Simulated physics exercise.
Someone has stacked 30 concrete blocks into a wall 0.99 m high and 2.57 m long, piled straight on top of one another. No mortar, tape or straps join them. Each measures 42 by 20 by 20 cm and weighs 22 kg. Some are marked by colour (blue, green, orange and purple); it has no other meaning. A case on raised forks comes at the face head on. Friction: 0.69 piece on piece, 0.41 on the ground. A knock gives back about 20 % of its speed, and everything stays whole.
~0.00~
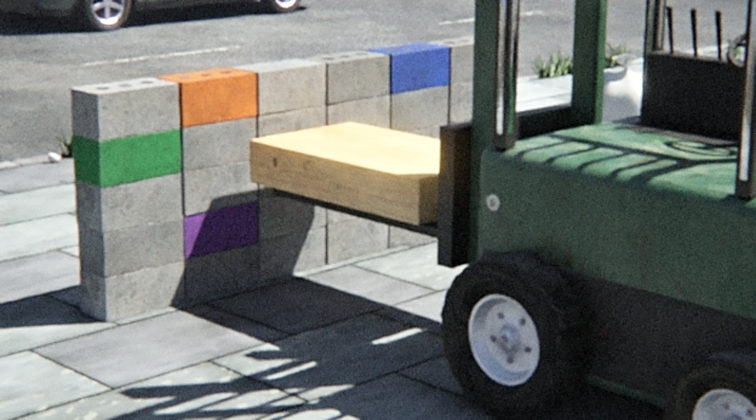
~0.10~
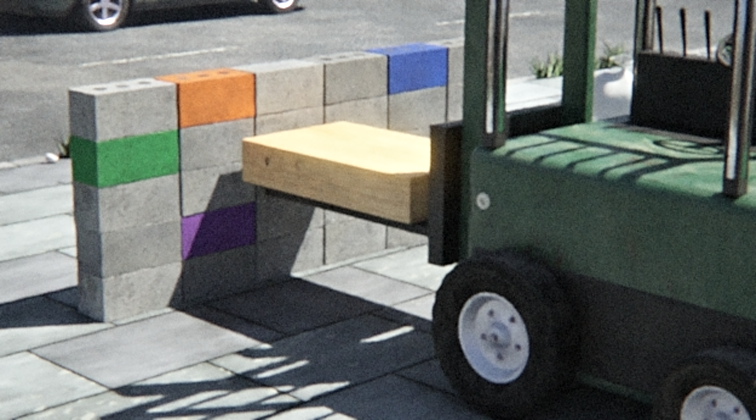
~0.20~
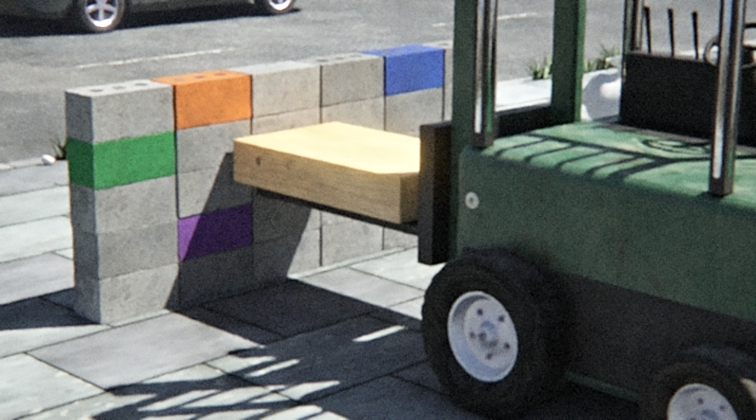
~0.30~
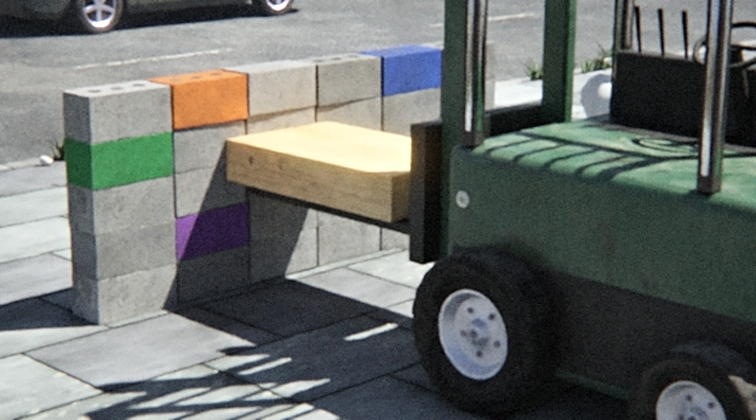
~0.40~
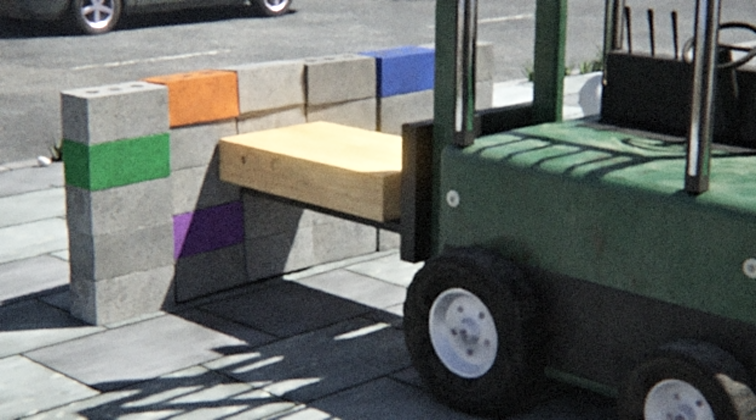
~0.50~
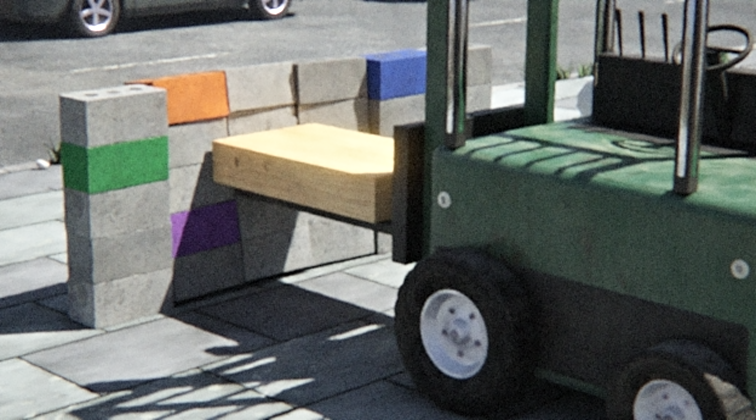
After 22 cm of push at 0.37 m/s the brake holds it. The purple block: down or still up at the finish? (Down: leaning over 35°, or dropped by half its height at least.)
The purple block comes down.
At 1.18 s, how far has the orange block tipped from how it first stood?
About 60°.
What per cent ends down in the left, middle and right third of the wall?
Left 50, middle 100, right 0 per cent.
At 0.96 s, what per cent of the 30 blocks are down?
15 per cent by then.
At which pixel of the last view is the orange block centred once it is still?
Around (42, 226).
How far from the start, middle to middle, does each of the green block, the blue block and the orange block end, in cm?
Moved: Green 0, blue 0, orange 150.
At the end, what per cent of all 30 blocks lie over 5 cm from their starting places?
It is 50 per cent.
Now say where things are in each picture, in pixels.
In the first picture (we follow the side turned to the camera), load (264, 160) 9 cm short of touching; purple block (222, 230); green block (141, 157); blue block (421, 70); no piece has moved.
The second picture shows load (256, 159) 55 mm short of touching; purple block (219, 230).
The third picture shows load (248, 160) 18 mm short of touching; purple block (216, 232).
The fourth picture shows load (240, 159) 19 mm in; purple block (213, 232); 4 stirred so far.
The fifth picture shows load (233, 159) 56 mm in; purple block (209, 229) tipped 3°; orange block (203, 99) tipped 3°; steepest lean 6°, the block at (273, 87); 15 stirred so far.
The sixth picture shows load (226, 160) 9 cm in; purple block (204, 229) tipped 8°; orange block (192, 98) tipped 8°; blue block (410, 77); steepest lean 10°, the block at (262, 86); 15 stirred so far.
Around 0.70 s, none of the 30 blocks down, 15 disturbed; purple block tipped 16°; orange block tipped 16°.
Around 0.96 s, 5 of the 30 blocks down; purple block tipped 32°; orange block tipped 32°, 8 cm lower.
Around 1.18 s, 15 of the 30 blocks down; purple block tipped 62°, 7 cm lower; orange block tipped 61°, 37 cm lower.
Around 1.36 s, 15 of the 30 blocks down; purple block on its side; orange block on its side.
Finally (2.0 s), 15 of the 30 blocks down; purple block on its side; orange block on its side; blue block unmoved. Seen by the last camera, middles, purple block near (133, 253), orange block near (42, 226).
